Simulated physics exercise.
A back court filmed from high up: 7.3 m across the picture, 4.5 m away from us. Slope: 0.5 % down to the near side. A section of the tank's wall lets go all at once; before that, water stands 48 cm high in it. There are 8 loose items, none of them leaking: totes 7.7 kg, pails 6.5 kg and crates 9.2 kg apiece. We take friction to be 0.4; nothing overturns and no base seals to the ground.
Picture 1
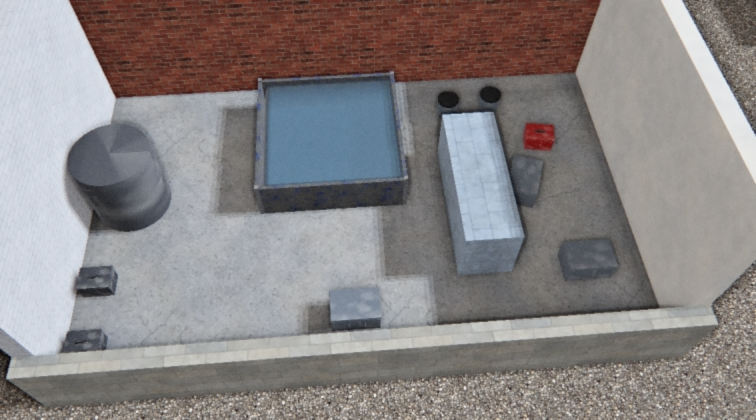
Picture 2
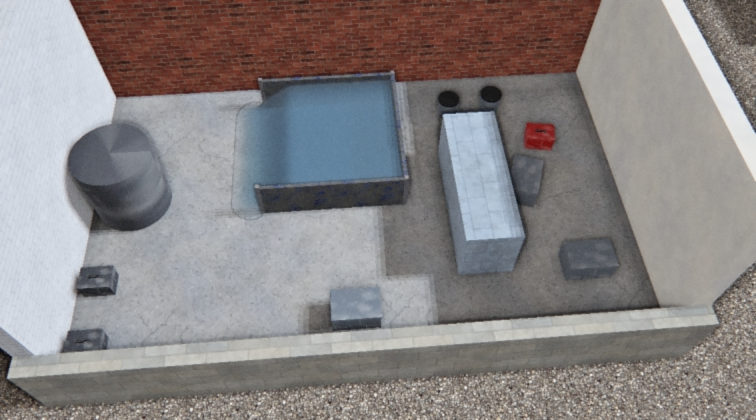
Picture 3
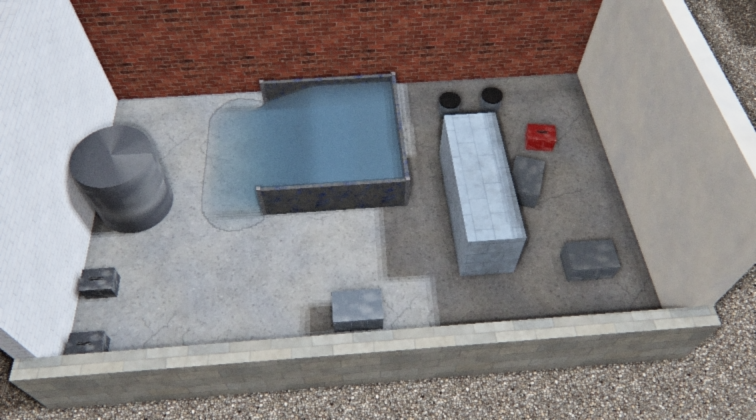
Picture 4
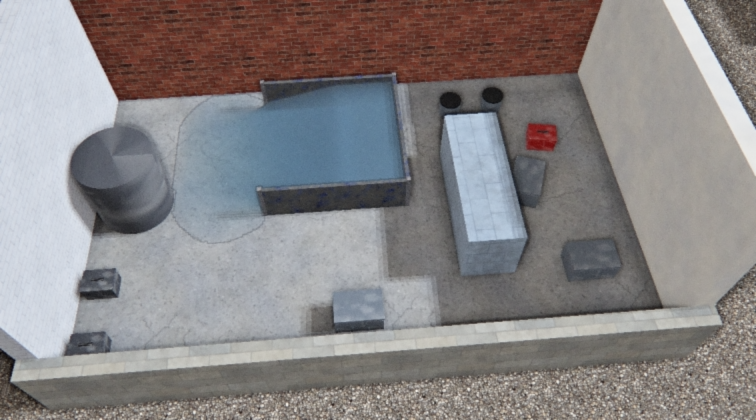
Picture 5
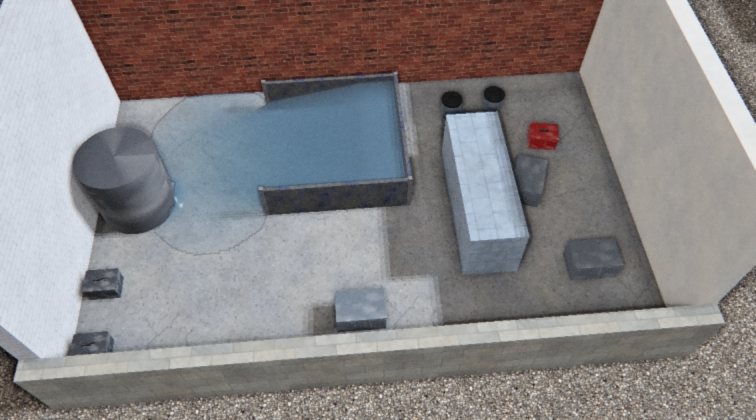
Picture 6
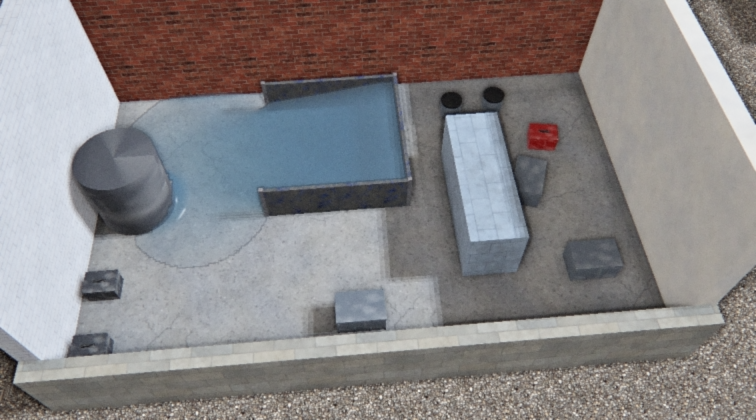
A walled back court with a brick wall behind is seen from high up, a square tank of blue water near the back, a dark grey cylinder at left. A long pale block stands right of the tank, with two black pails, a red tote and grey crates around. The tank's left side opens and water spreads leftward across the floor, reaching the cylinder, while the objects stay put.
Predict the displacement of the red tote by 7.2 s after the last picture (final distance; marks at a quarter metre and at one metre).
By the end, the red tote keeps its spot.
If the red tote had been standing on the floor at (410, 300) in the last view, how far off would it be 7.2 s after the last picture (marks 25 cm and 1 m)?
It slides a little.
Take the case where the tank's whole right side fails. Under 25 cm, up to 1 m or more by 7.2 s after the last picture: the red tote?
Under that change, the red tote covers a big distance.
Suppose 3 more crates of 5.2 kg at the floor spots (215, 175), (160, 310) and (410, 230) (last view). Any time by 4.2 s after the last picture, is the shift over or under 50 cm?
Listed order gives above the limit, above the limit, within the limit.
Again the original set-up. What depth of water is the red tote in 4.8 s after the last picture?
0 cm, roughly.
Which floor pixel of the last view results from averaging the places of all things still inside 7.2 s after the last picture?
I'd put it around (489, 211).
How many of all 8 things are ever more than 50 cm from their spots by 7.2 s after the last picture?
3.
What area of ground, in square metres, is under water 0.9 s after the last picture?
I'd estimate close to 11.0 m2.
Then, 0.9 s after the last picture the red tote is near (544, 132), 0.0 m from its start, aground; 0 afloat.
Then, 2.8 s after the last picture the red tote is near (544, 132), 0.0 m from its start, aground; 2 afloat.
Then, 4.8 s after the last picture the red tote is near (544, 132), 0.0 m from its start, aground; 2 afloat.
Then, 7.2 s after the last picture the red tote is near (544, 132), 0.0 m from its start, aground; 1 afloat.
